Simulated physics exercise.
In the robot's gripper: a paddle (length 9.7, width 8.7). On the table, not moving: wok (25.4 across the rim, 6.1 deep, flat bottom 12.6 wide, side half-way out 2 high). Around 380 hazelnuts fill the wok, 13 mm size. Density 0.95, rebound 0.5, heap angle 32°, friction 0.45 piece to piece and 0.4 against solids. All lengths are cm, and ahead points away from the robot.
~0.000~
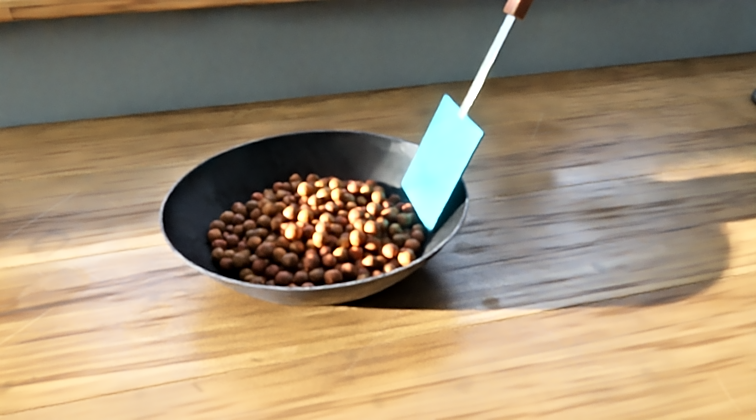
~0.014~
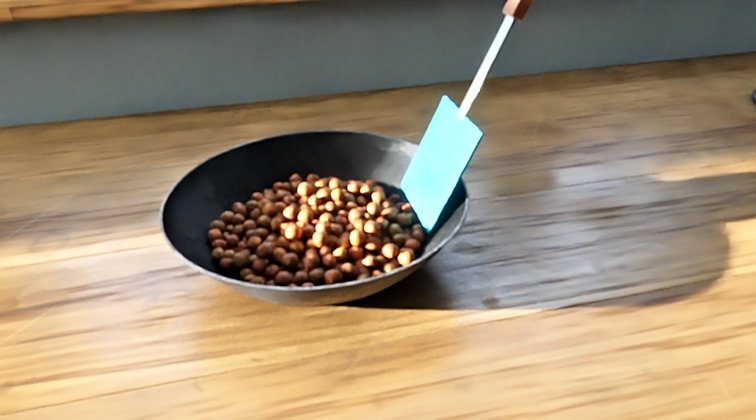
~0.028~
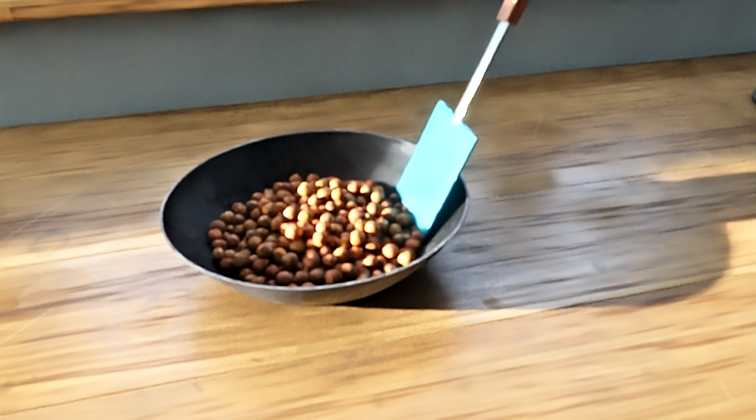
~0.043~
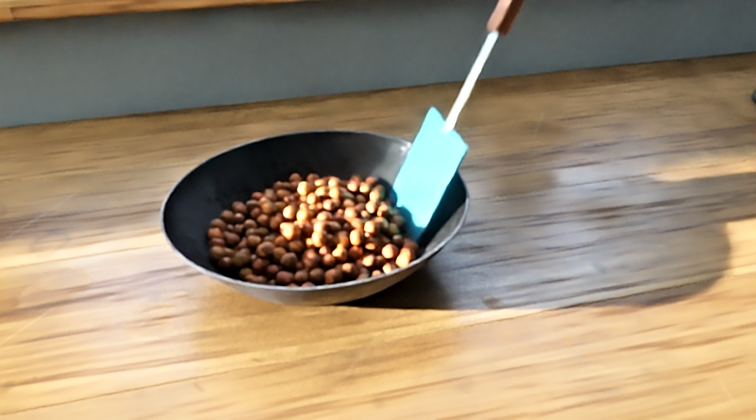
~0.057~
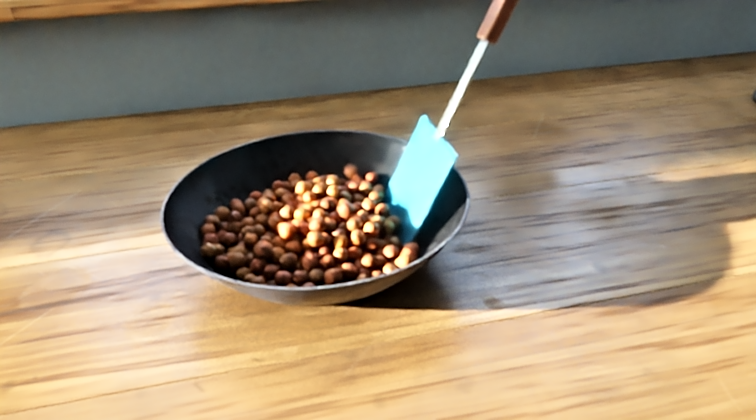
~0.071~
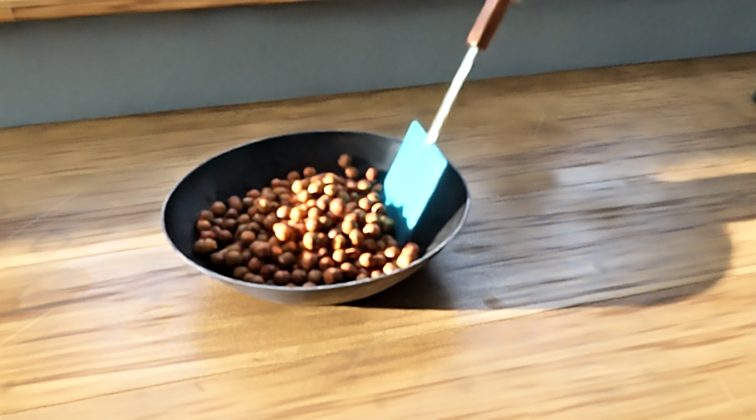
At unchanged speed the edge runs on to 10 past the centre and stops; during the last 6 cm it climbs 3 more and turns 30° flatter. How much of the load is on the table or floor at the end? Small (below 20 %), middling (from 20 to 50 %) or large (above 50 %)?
Share on the table or floor: Middling (from 20 to 50 %).
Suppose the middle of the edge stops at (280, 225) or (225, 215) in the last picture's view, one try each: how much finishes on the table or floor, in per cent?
Some 0 and 25 per cent.
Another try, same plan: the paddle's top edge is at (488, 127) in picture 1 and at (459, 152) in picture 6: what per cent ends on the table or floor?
Some 40 per cent.
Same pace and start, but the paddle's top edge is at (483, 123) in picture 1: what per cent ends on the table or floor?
Some 40 per cent.
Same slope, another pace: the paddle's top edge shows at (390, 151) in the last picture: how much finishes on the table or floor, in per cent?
Some 50 per cent.
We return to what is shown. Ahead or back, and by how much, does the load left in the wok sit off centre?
About 3.0 cm ahead.
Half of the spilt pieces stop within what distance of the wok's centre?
Roughly 26 cm.
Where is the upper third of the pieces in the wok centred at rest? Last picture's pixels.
Near (252, 248).
After 0.17 s, sloping 65°, highest piece 6 above the table; 379 in the wok.
After 0.27 s, sloping 56°, highest piece 9 above the table; 375 in the wok, 4 on the blade or in flight.
After 0.51 s, sloping 35°, highest piece 8 above the table; 222 in the wok, 97 on the table or floor, 60 on the blade or in flight.
After 1.57 s, sloping 35°, highest piece 5 above the table; 221 in the wok, 158 on the table or floor.
At rest, 221 in the wok, 158 on the table or floor. That is 42 % on the table or floor.
